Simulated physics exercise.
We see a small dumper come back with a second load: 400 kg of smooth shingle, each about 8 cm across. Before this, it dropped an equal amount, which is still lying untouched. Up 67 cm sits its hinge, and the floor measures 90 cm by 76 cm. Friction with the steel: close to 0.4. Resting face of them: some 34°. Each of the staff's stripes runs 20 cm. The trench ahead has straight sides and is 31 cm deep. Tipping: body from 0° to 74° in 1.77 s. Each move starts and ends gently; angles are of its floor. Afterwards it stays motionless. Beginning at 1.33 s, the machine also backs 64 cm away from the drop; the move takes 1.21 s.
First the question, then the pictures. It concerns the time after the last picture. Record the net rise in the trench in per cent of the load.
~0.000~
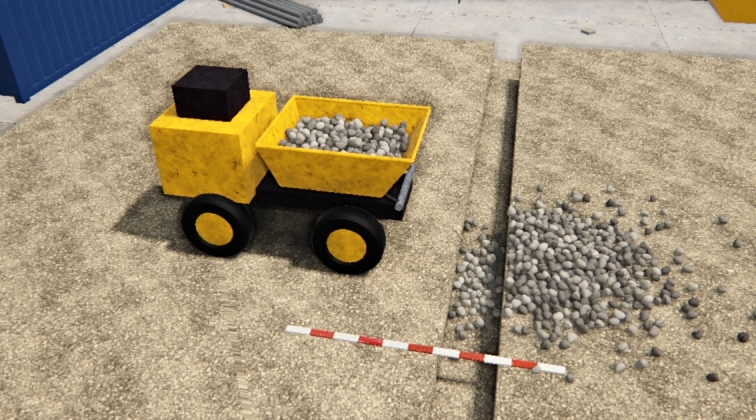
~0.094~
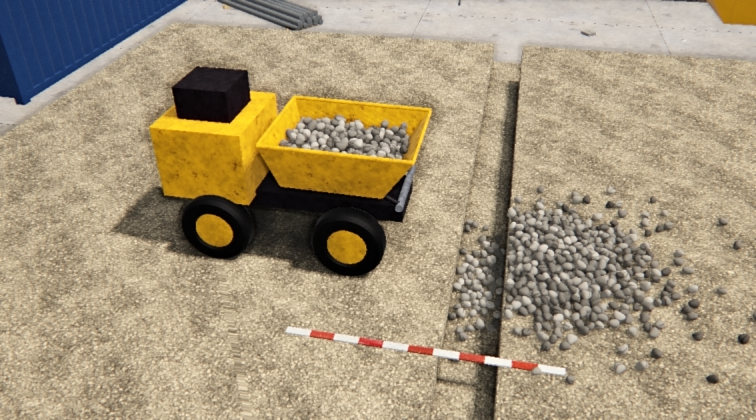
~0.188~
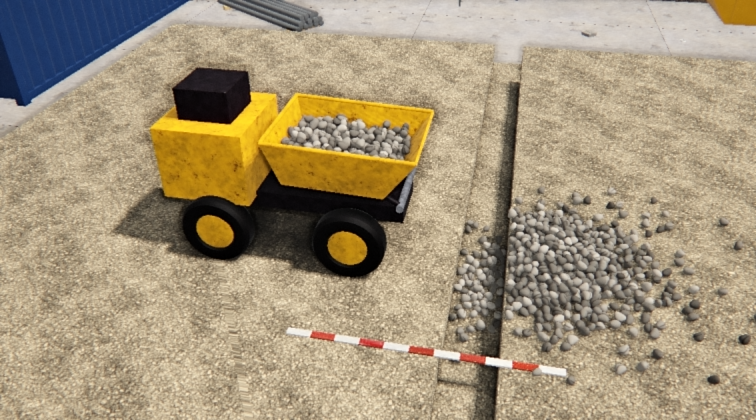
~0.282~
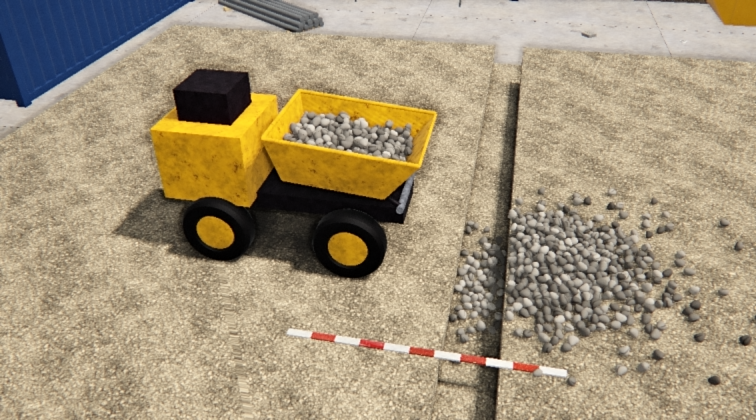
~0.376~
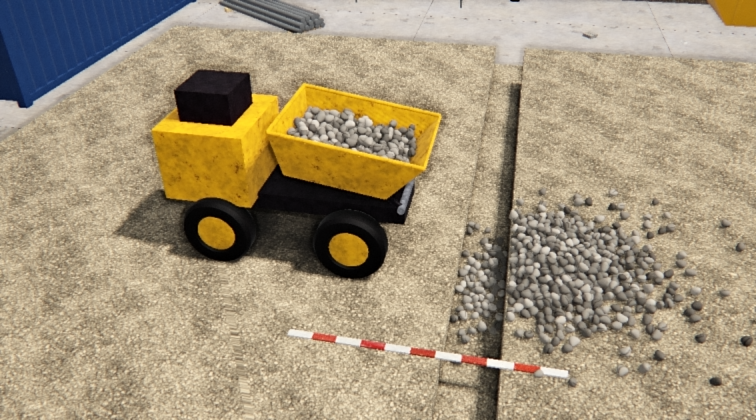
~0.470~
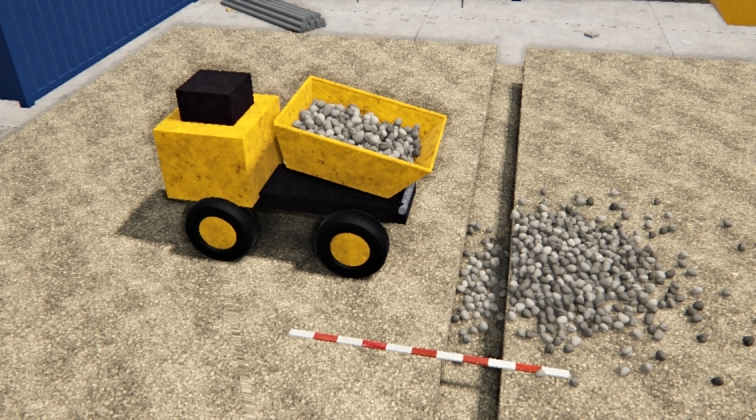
Net rise: About 67 %.
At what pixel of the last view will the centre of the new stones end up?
I'd put their centre close to (484, 268).
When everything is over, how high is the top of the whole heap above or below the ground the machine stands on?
Close to 28 centimetres up.
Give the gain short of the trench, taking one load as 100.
My estimate is about 20 per cent of a load.
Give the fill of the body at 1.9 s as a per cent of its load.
It holds some 35 percent.
After 1.3 s the floor is at 63°; in per cent of one load, 100 in the body, 13 in the trench, 87 past the trench; the foremost stones are at (746, 279).
After 1.9 s the floor is at 74°; in per cent of one load, 36 in the body, 5 short of the trench, 56 in the trench, 103 past the trench; the foremost stones are at (746, 279).
After 3.0 s the floor is at 74°; in per cent of one load, 1 in the body, 19 short of the trench, 78 in the trench, 101 past the trench; the foremost stones are at (746, 279).
After 5.6 s the floor is at 74°; in per cent of one load, 0 in the body, 19 short of the trench, 79 in the trench, 101 past the trench; the foremost stones are at (746, 279). Net gain in the trench, 67.
